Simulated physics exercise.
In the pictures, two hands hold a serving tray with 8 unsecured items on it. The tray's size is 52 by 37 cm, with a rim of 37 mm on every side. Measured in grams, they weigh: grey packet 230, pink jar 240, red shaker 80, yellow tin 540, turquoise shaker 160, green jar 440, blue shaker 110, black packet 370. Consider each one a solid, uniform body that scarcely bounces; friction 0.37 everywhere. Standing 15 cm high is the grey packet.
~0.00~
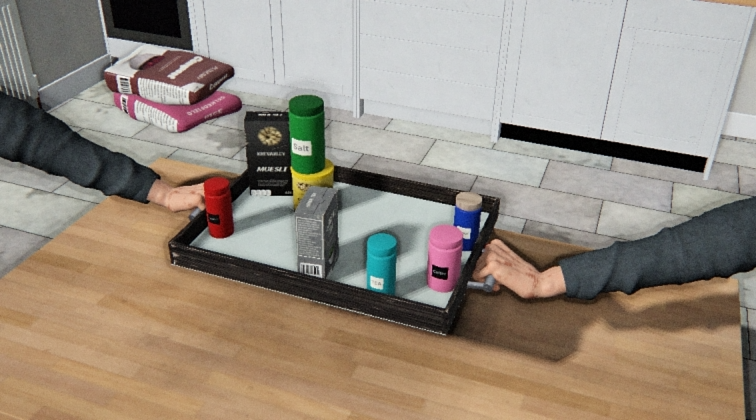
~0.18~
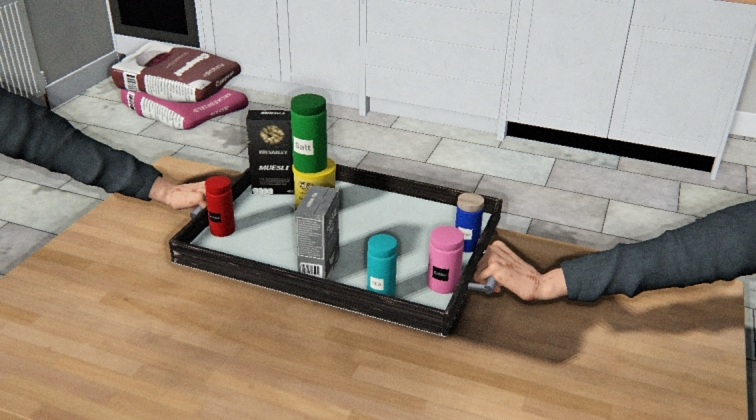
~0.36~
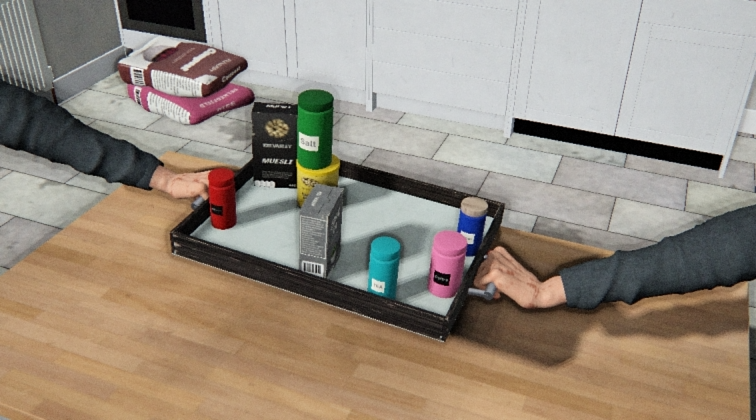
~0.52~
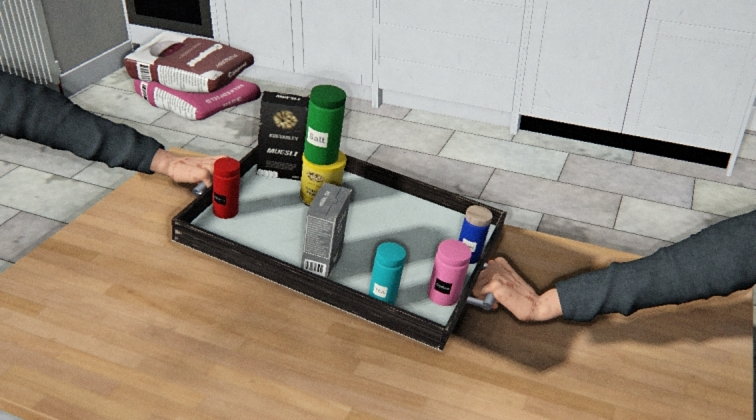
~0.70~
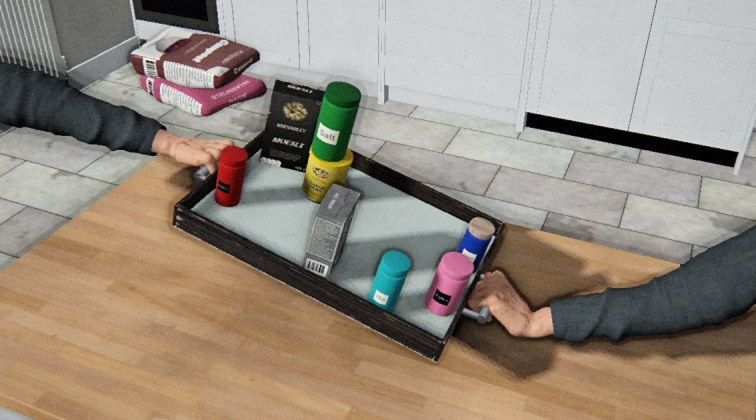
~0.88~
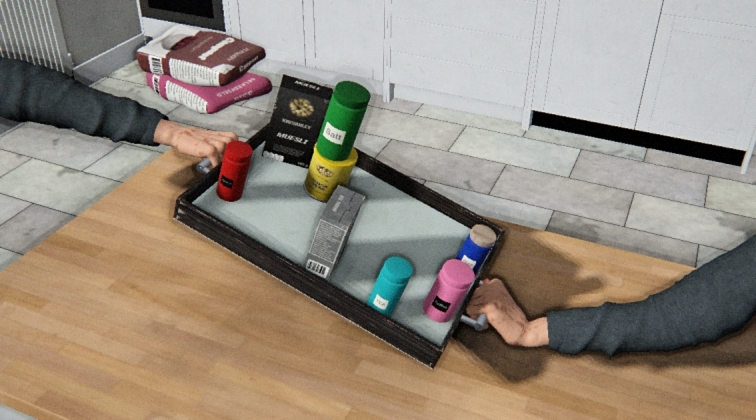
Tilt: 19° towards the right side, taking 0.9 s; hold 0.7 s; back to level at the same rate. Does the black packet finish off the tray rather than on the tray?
No.
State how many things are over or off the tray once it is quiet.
I count 0.
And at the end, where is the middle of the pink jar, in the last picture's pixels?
At about (448, 258).
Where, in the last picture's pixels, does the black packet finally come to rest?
It comes to rest near (282, 145).
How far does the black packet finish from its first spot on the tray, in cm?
About 0 cm.
By 1.88 s, tray at 17°, right edge down.
By 2.18 s, tray at 8°, right edge down.
By 2.38 s, tray at 2°, right edge down.
When it is over (3.1 s), all 8 within 5 cm of the start. In the last view, black packet near (282, 145).
